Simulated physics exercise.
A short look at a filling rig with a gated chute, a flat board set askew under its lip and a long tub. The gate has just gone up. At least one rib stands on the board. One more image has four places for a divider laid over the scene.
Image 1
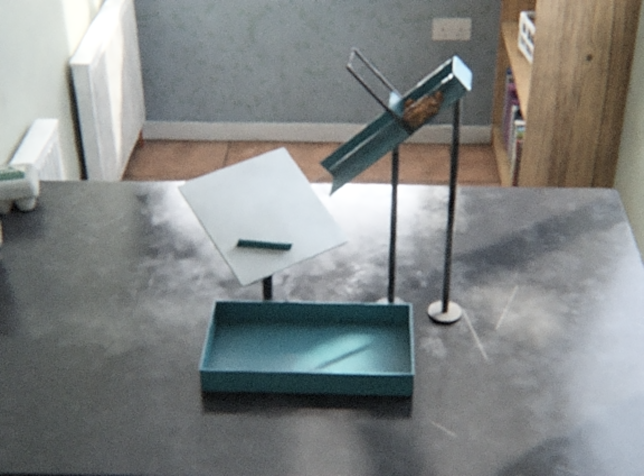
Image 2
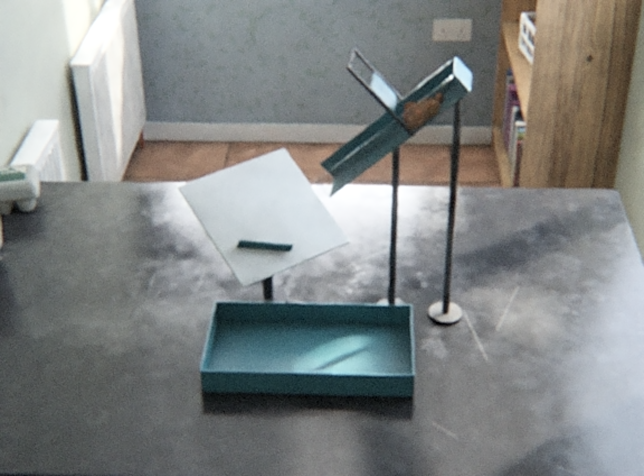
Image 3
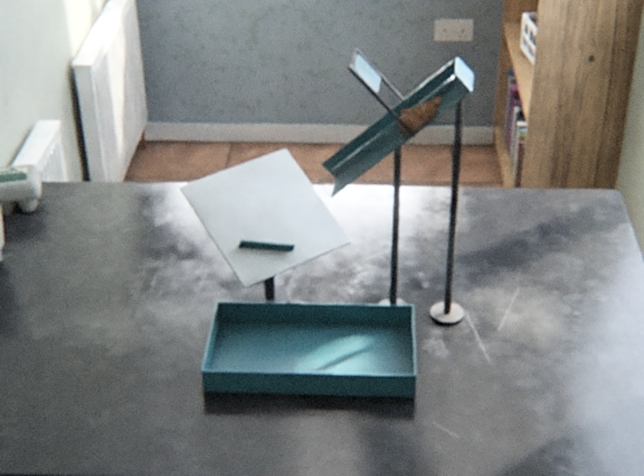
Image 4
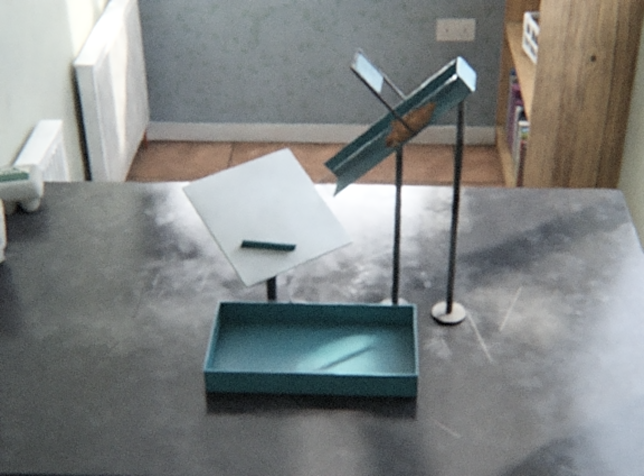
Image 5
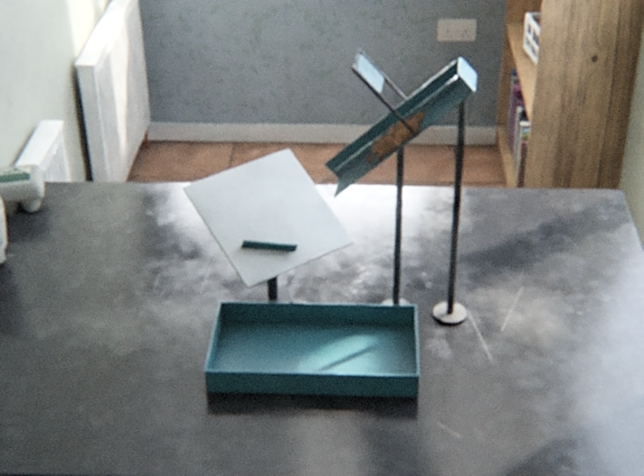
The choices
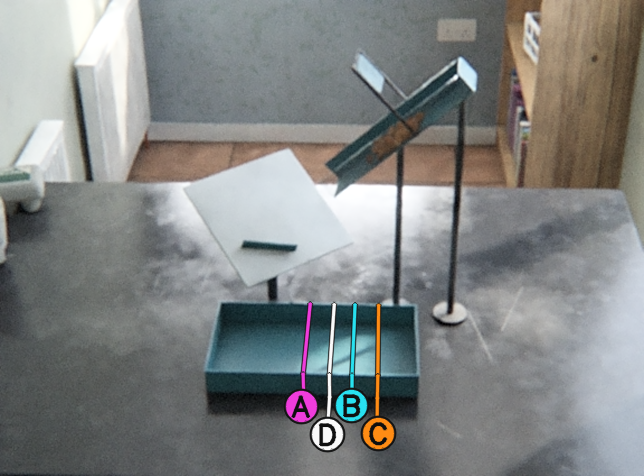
Brown bits sliding slowly down a sloping teal chute after its gate lifts, above a tilted white board and an empty teal tub.
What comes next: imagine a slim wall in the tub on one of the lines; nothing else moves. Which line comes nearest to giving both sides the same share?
D works best here.
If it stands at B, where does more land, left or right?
The left side.
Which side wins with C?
More lands on the left.
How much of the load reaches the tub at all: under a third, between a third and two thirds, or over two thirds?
It is between a third and two thirds.
On the marked copy, line A crosses the front rim at (303, 373); line B crosses the front rim at (352, 374); line C crosses the front rim at (377, 374); line D crosses the front rim at (329, 373).
For line A, of what is caught, just a few on the left of the divider, almost all on the right.
For line B, of what is caught, the larger part on the left of the divider, about a tenth on the right.
For line C, of what is caught, every piece on the left of the divider, not one piece on the right.
For line D, of what is caught, roughly half on the left of the divider, roughly half on the right.
